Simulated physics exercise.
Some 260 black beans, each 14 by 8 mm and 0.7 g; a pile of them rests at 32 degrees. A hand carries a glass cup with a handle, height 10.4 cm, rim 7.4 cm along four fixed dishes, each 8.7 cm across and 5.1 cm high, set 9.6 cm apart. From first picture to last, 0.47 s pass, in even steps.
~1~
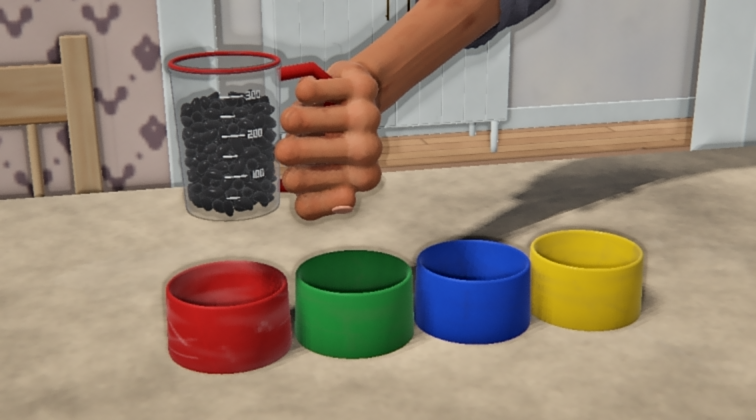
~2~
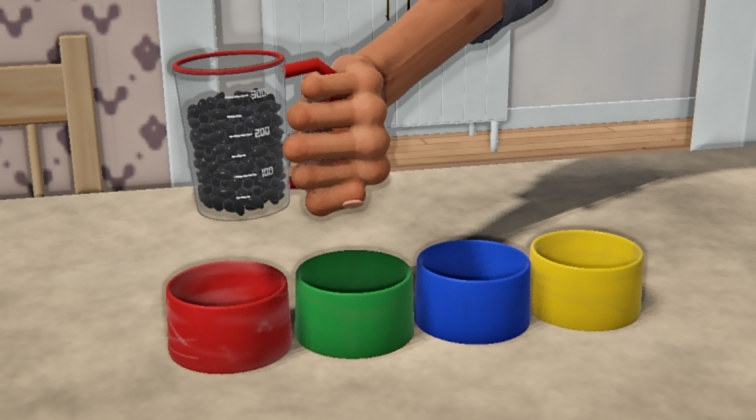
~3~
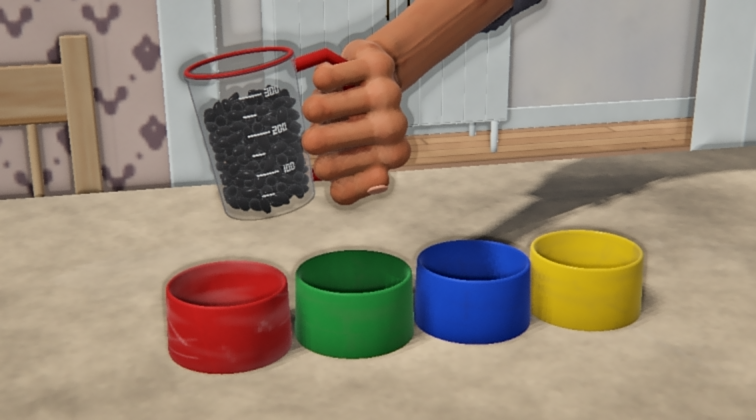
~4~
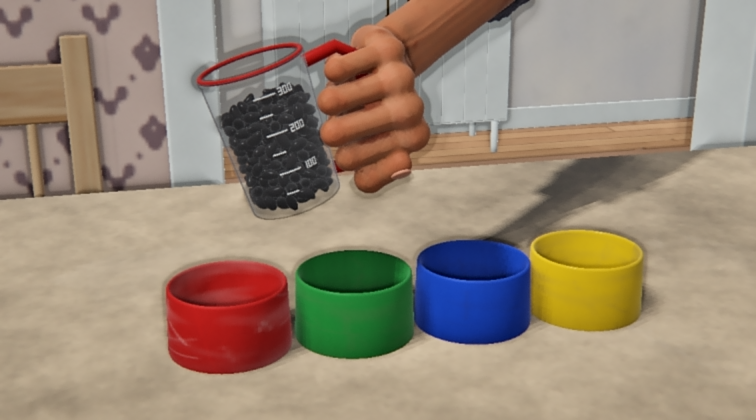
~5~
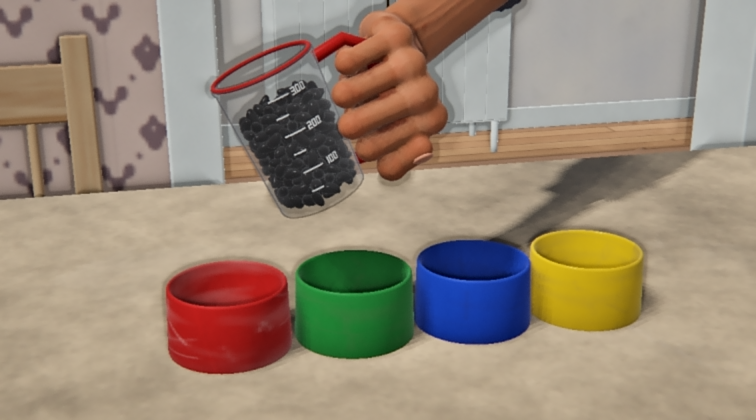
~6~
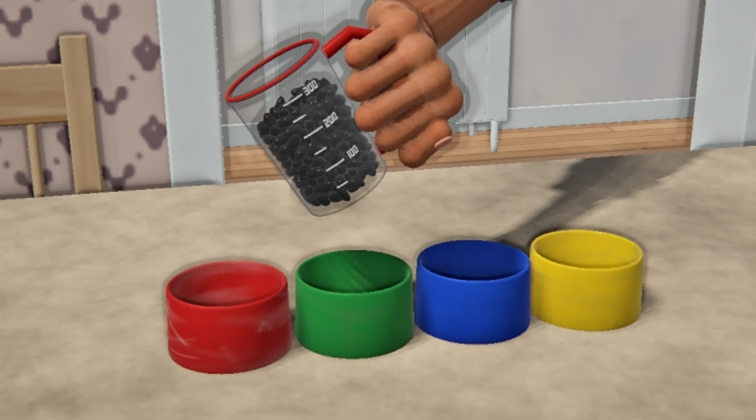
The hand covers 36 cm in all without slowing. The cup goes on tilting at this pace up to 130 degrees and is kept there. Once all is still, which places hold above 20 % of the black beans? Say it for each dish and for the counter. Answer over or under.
Red dish: Under; blue dish: Over; green dish: Under; yellow dish: Under; on the counter: Under.
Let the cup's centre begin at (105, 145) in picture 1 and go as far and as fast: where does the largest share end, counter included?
Most goes to: Green.
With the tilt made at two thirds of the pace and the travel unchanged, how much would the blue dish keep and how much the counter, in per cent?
Then: Blue 10, counter 10.
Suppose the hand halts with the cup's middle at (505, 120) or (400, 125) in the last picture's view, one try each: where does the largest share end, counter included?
Most goes to: Blue, then green.
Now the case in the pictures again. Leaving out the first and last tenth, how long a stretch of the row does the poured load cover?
About 6 cm.
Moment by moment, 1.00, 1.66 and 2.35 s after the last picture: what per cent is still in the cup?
In turn: 95, 0, 0.
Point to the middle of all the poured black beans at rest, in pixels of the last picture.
Near (476, 286).
Then, 1.00 s after the last picture, tilt 102 degrees; cup holds 95 %.
Then, 1.66 s after the last picture, tilt 130 degrees; cup holds 0 %, blue 90 %, green 5 %.
Then, 2.35 s after the last picture, tilt 130 degrees; cup holds 0 %, blue 90 %, green 5 %.
In the end, red 0 %, blue 90 %, green 5 %, yellow 0 %, counter 5 %.
